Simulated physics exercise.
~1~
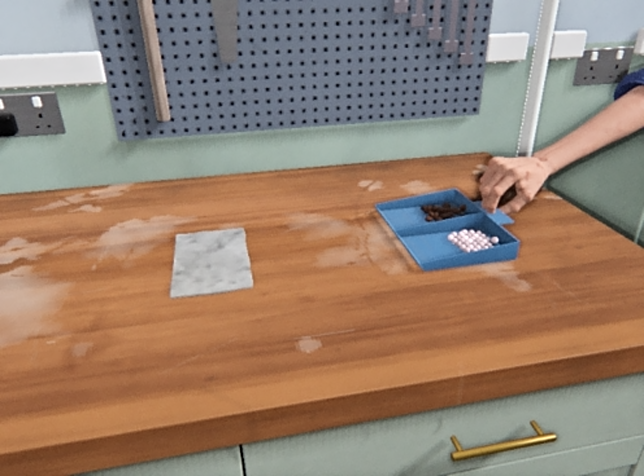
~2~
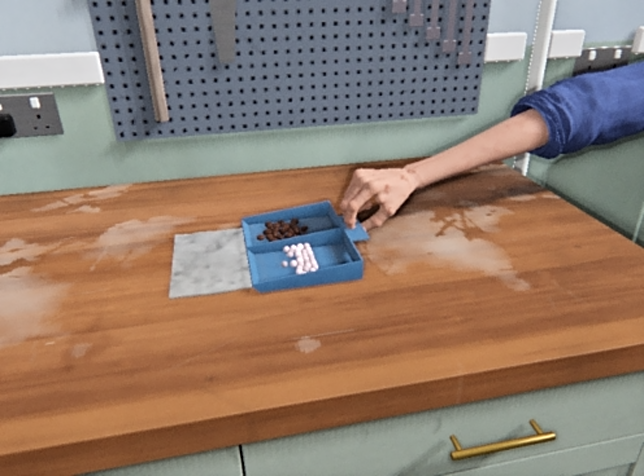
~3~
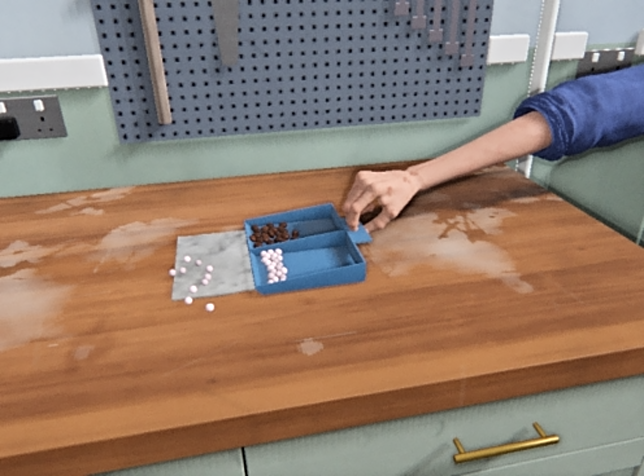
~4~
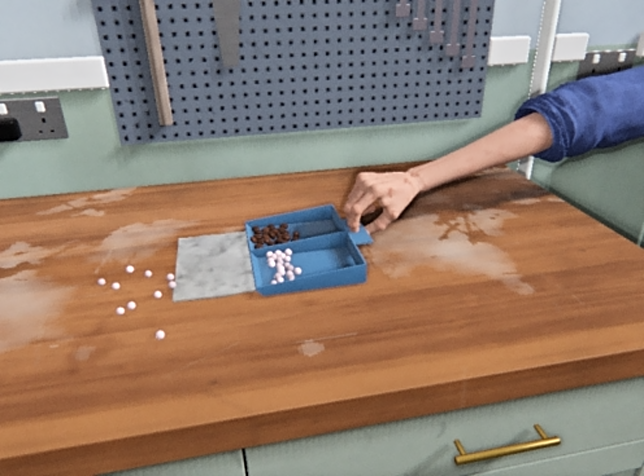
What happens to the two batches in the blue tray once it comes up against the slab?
Some of the pale beads in the nearer compartment go over the front and scatter across the worktop to the left. The dark brown pieces in the farther compartment all stay in the tray.
